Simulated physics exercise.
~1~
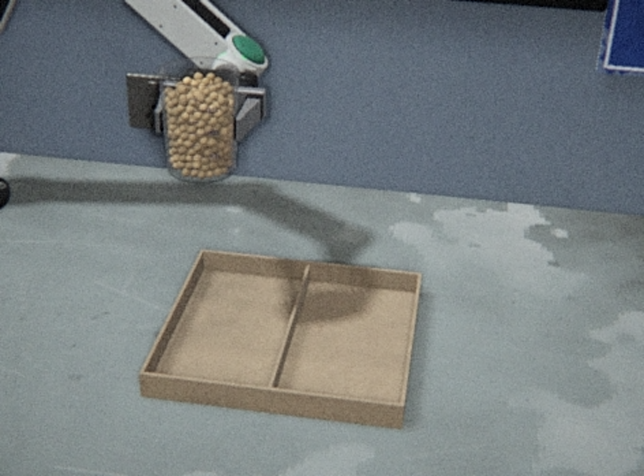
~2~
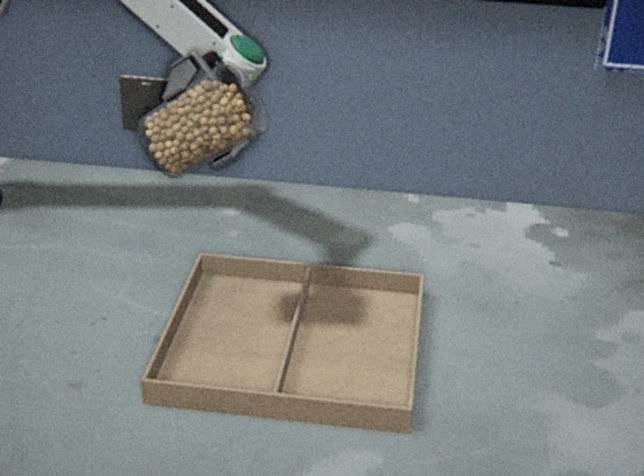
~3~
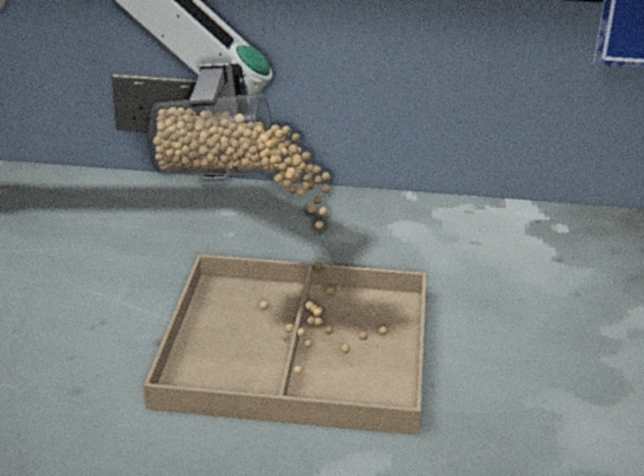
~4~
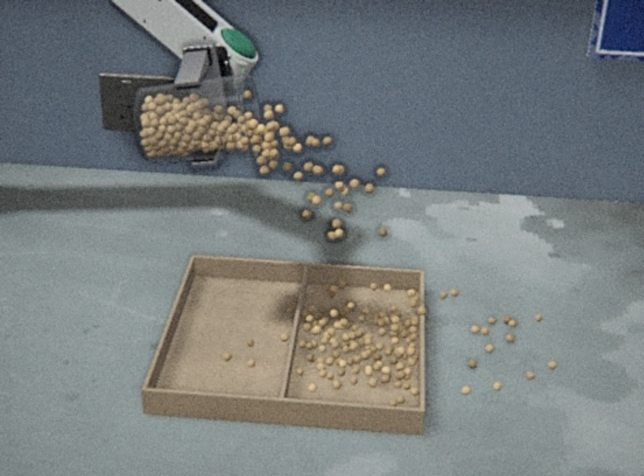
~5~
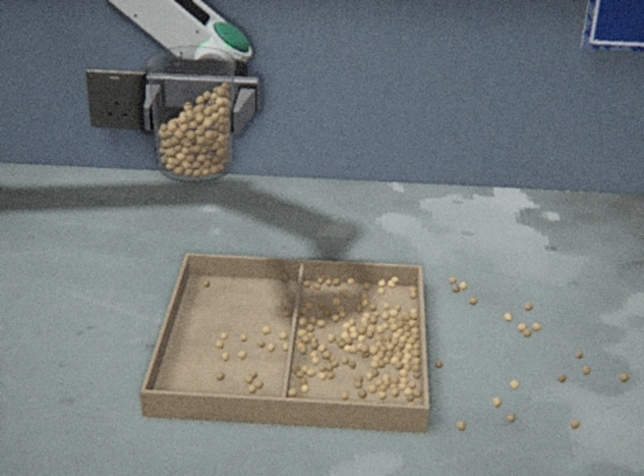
A robot arm, pale with a green joint cap, grips a clear beaker full of tan chickpeas at the upper left, seen from slightly above. Below it, a shallow light-brown wooden tray with one dividing wall rests on a mottled grey-green floor before a blue-grey wall. The arm tips the beaker onto its side, and chickpeas spill towards the right, first landing around the divider. The stream then reaches farther, covering the right part and scattering some beyond the tray. Finally the beaker stands upright again, roughly half full, with only a few chickpeas in the left part.
